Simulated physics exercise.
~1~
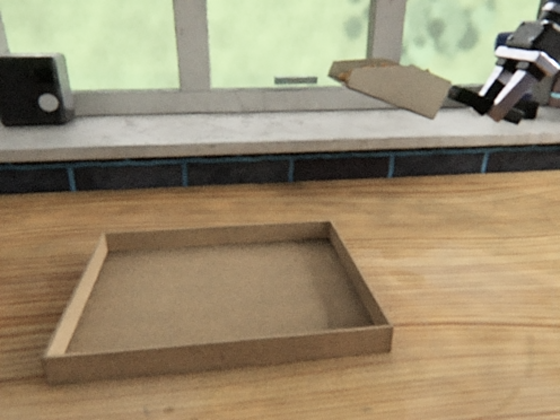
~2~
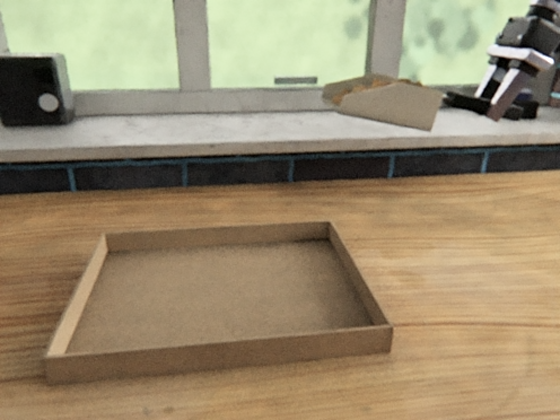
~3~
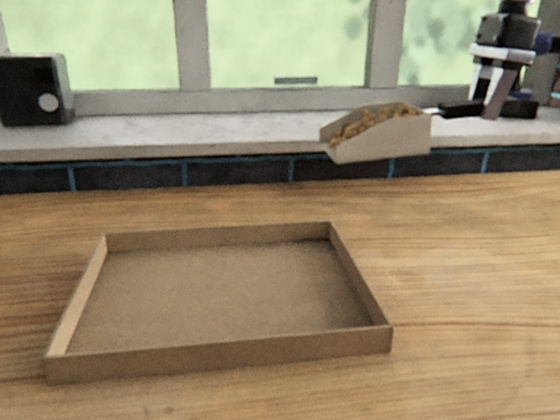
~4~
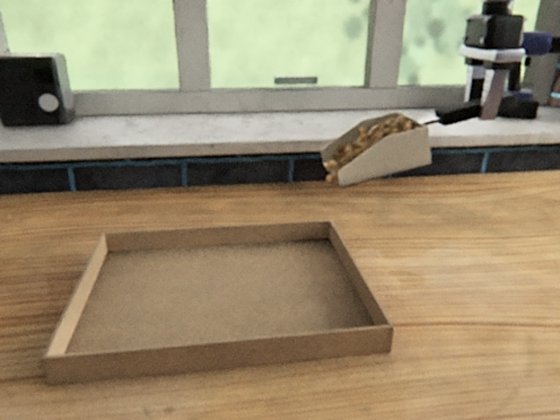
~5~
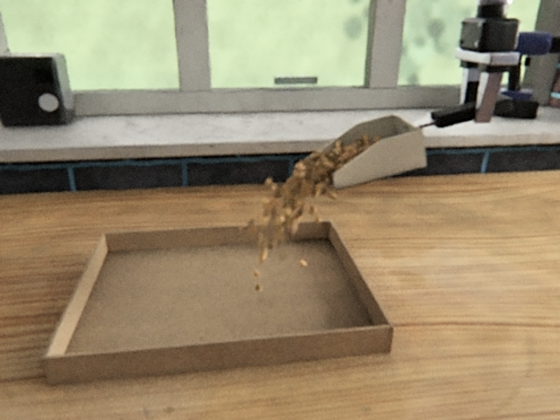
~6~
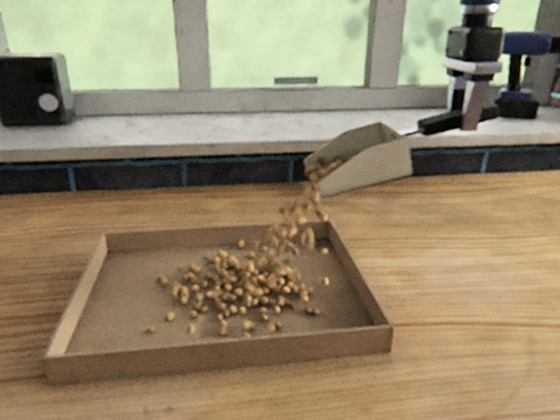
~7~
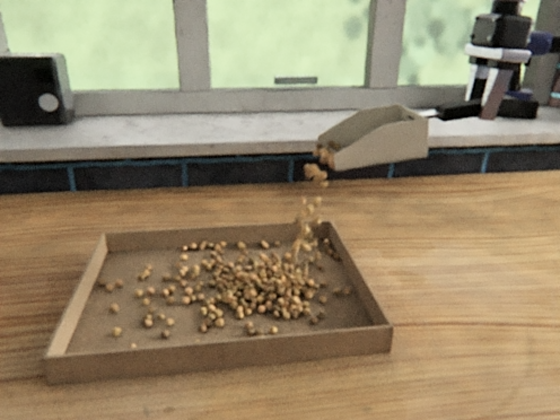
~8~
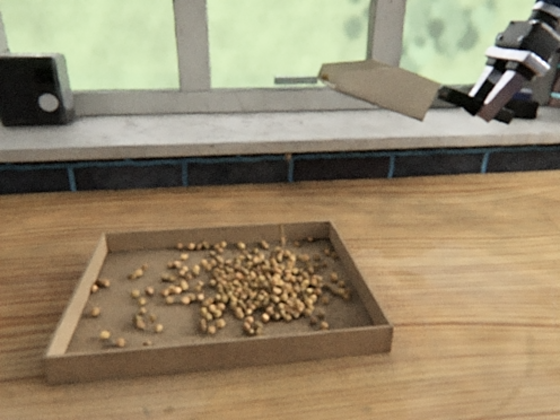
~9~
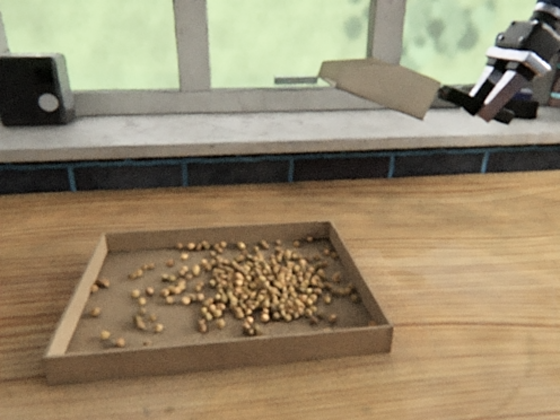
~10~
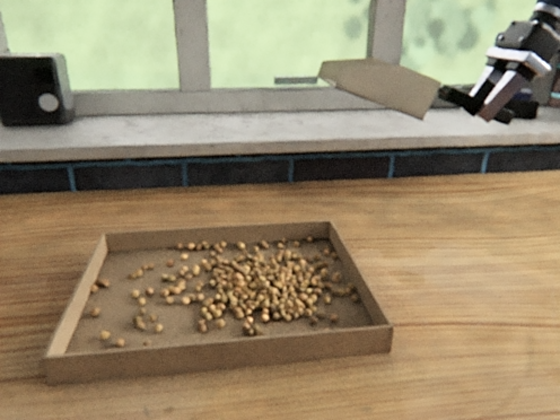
Robot arm lowering and tipping a scoop, pouring dried chickpeas into a shallow tray, then lifting the scoop away and holding still.
